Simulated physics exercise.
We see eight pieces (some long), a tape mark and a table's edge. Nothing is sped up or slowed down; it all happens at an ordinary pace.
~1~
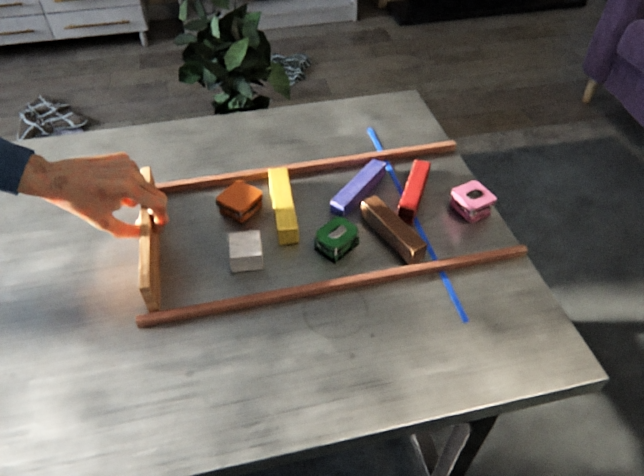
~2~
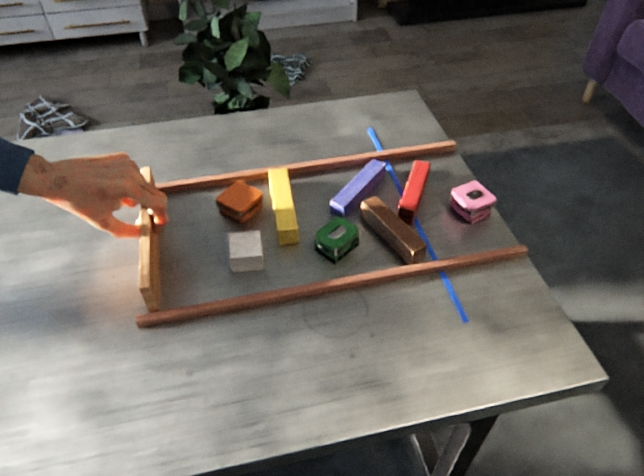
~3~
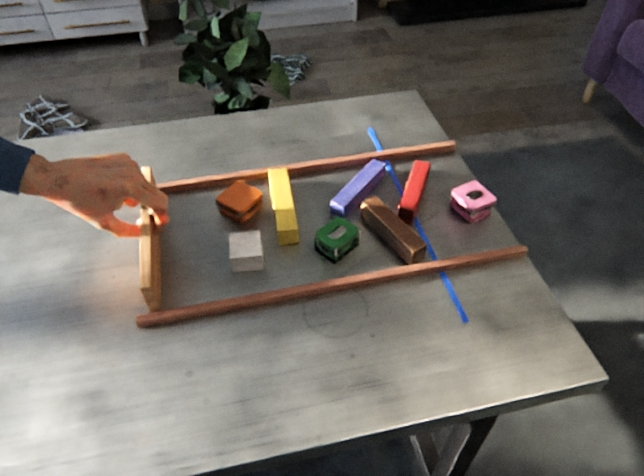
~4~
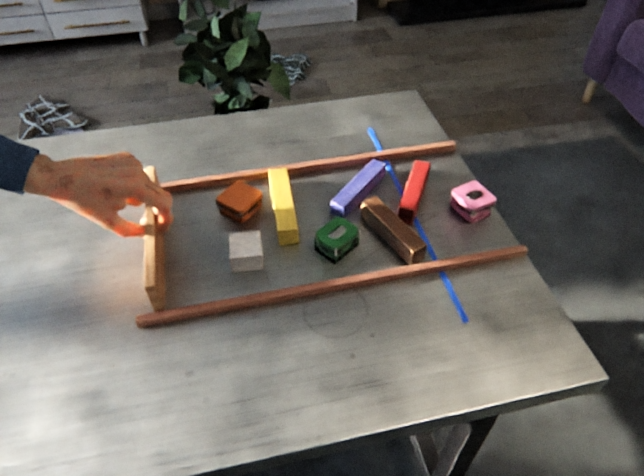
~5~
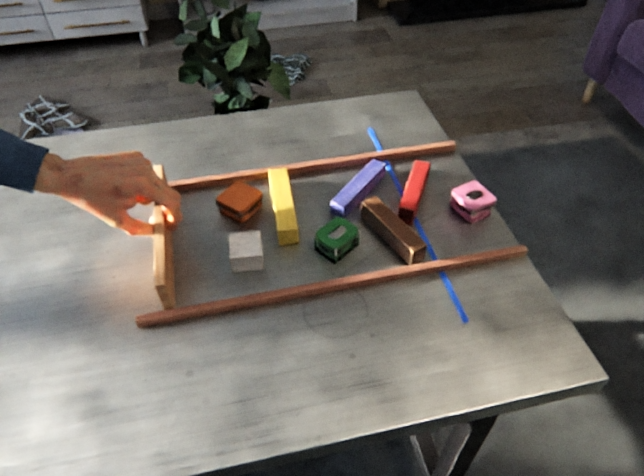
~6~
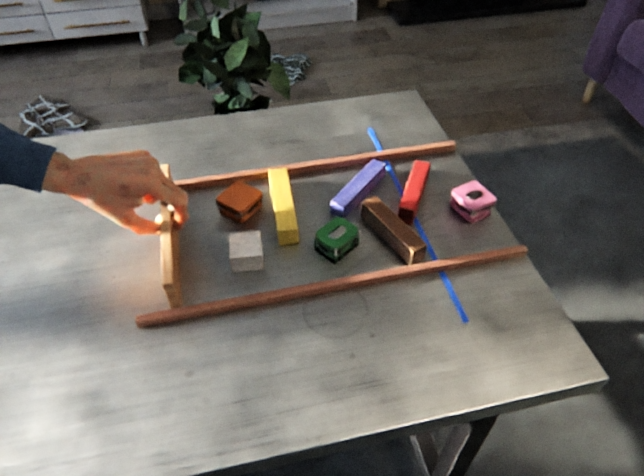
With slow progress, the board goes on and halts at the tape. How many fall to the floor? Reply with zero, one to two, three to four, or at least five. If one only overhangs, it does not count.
It comes to one to two.
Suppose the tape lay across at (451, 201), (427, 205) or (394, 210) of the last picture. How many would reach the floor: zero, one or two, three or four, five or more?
In turn: At least five; either three or four; one to two.
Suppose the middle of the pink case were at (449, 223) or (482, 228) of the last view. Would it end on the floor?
The pink case would drop away in the first case and drop away in the second.
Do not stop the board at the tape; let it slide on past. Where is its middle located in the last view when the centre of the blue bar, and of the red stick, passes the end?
The blue bar puts it at (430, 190), the red stick at (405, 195).
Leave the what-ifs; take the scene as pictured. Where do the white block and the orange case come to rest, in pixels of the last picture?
Final spots - white block (434, 219), orange case (408, 168).
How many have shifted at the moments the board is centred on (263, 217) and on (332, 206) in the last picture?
At the first point the count is 3, at the second it's 7.
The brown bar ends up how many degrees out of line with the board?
Somewhere near 5 degrees, I'd say.
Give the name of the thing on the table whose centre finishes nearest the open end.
That's the brown bar.
A little later, none off yet; pink case at rest near (472, 202); red stick at rest near (414, 192); brown bar at rest near (392, 230).
When it is over, the number that fall off is one or two; down, red stick and pink case.
